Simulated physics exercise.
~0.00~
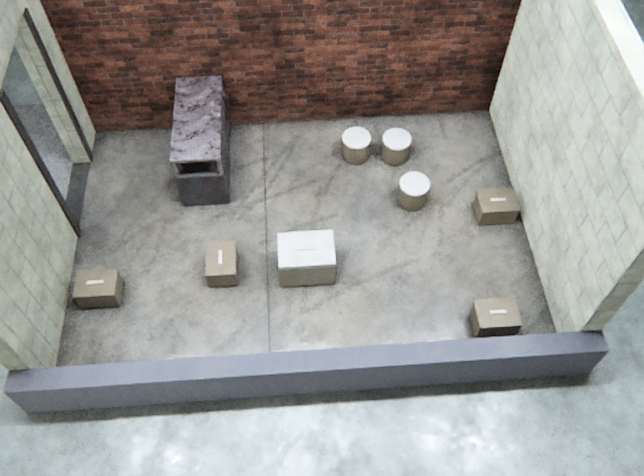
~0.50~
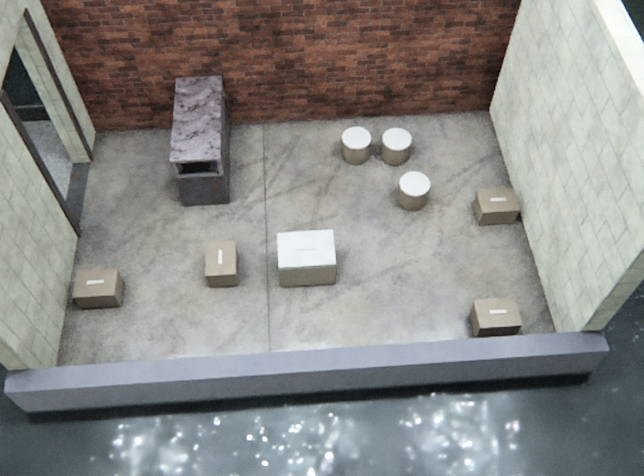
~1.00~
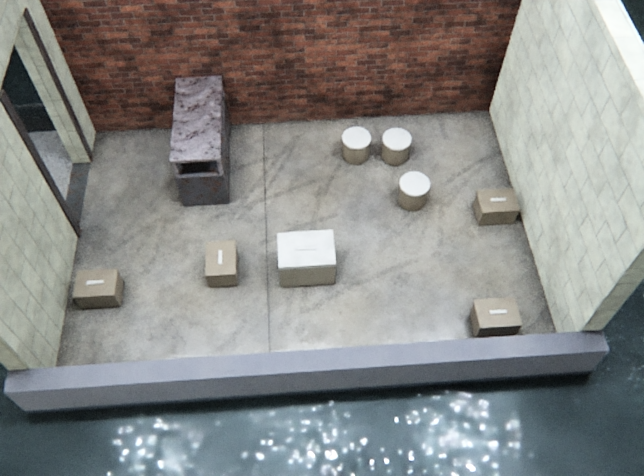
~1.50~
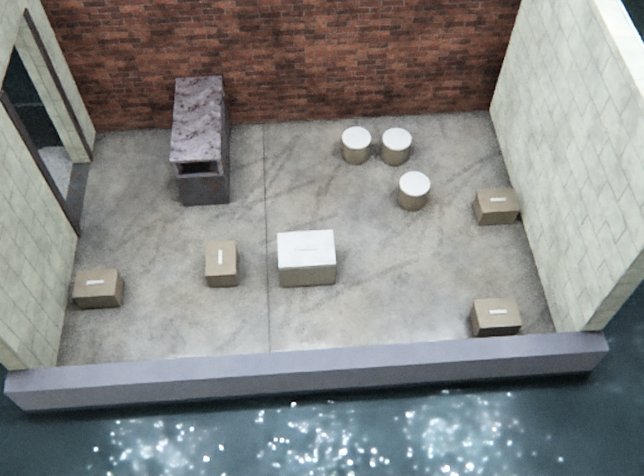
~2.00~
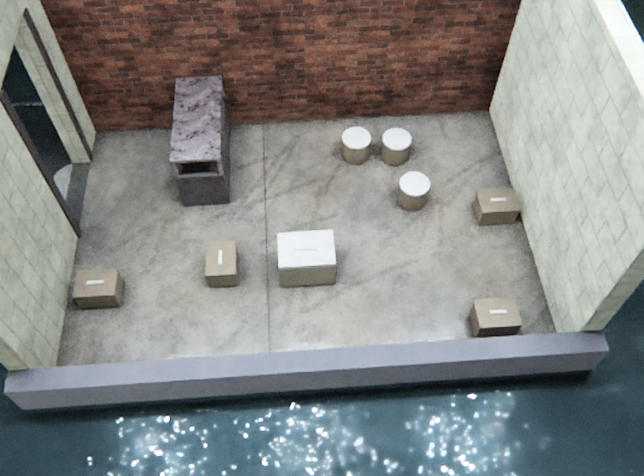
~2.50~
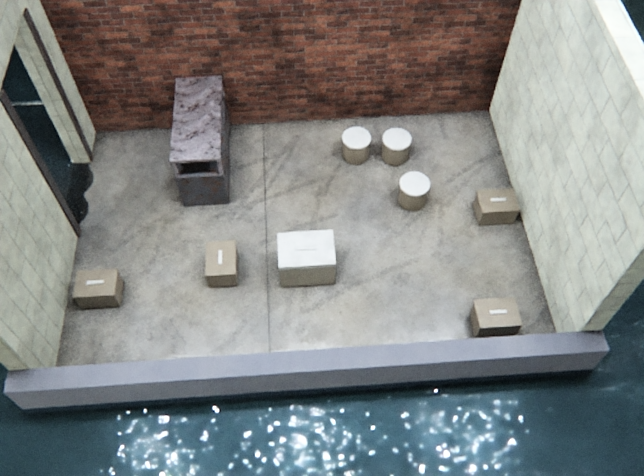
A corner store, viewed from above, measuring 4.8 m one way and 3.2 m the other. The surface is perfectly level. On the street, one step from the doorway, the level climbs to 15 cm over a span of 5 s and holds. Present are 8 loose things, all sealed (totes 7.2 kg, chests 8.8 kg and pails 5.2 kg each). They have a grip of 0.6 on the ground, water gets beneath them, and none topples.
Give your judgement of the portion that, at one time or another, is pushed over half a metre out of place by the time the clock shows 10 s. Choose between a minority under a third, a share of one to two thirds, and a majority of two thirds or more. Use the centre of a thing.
A minority under a third.
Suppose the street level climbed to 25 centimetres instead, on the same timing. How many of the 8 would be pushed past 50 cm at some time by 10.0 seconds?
Then it comes to 4.
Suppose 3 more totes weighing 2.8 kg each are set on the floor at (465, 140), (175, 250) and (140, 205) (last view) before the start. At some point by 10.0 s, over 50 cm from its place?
The first one stays inside the mark, the next tops the mark, and the last tops the mark.
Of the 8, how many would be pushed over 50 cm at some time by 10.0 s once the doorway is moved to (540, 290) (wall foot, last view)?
In that case the number is 1.
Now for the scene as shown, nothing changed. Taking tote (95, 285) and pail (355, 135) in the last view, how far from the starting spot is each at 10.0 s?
0 cm, 0 cm.
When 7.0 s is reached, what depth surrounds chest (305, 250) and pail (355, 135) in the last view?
About 1 and 0 cm.
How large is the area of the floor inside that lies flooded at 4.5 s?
Some 2.0 m2 of it.
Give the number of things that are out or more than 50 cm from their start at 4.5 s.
0 of them.
After 3.5 s 0 of 8 are over 50 cm from their spots; 0 afloat.
After 4.5 s 0 of 8 are over 50 cm from their spots; 0 afloat.
After 7.0 s 0 of 8 are over 50 cm from their spots; 0 afloat.
After 10.0 s 0 of 8 are over 50 cm from their spots, and 0 have been at some point; 0 afloat.
